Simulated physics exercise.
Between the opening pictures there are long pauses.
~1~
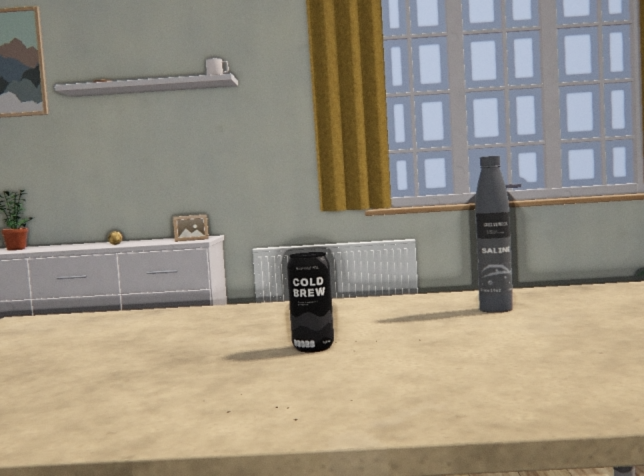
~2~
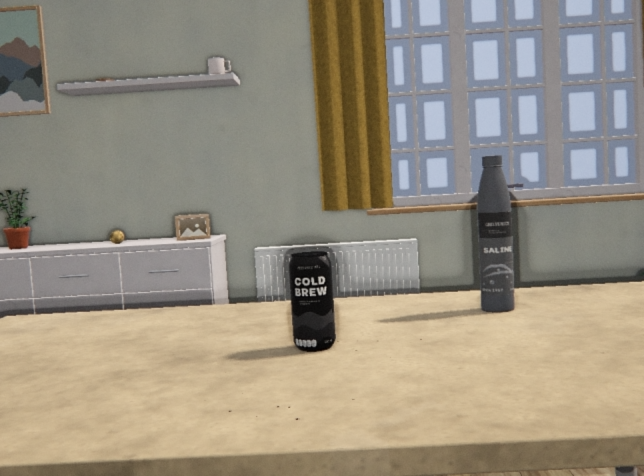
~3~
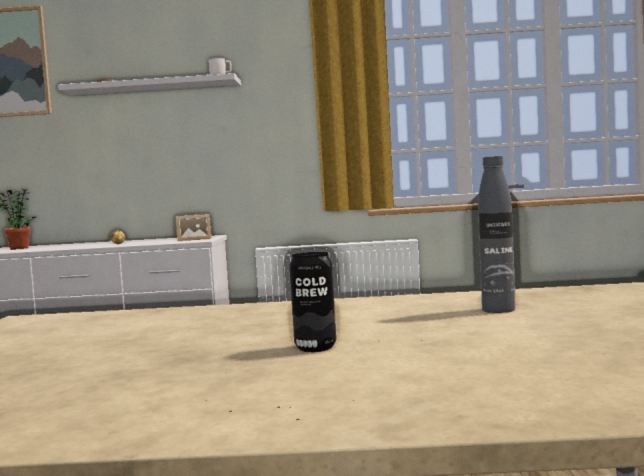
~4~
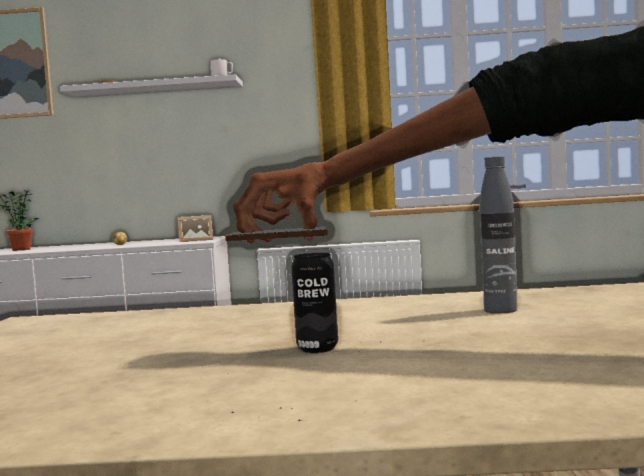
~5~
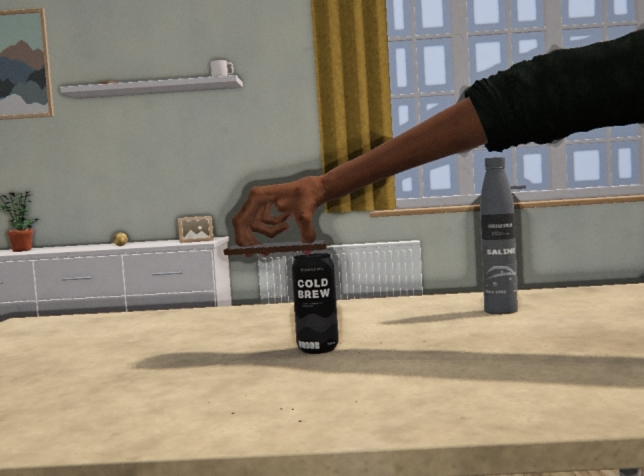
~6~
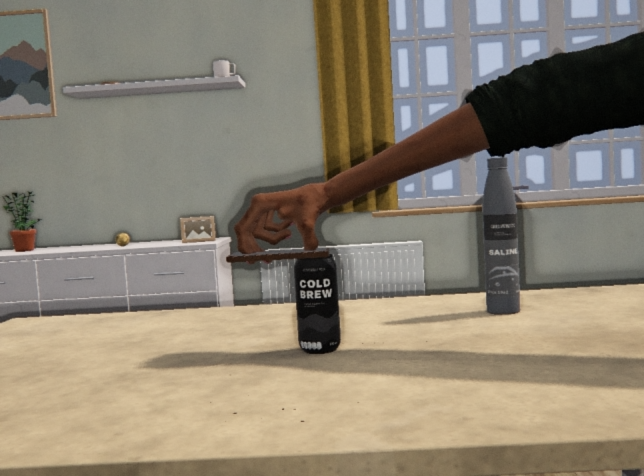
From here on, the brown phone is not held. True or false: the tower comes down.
True.
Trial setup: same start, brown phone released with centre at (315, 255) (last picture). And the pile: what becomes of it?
In the end the pile does not fall.
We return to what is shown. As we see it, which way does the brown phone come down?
Pretty clearly in the leftward direction.
Then, 0.30 s on from there, brown phone now fallen.
Then, 0.40 s on from there, things are still on the move.
Then, 0.50 s on from there, as before.
In the end, fallen, brown phone; the other 2 unmoved. At the end, from the last picture's camera, brown phone near (222, 352). The pile comes apart.
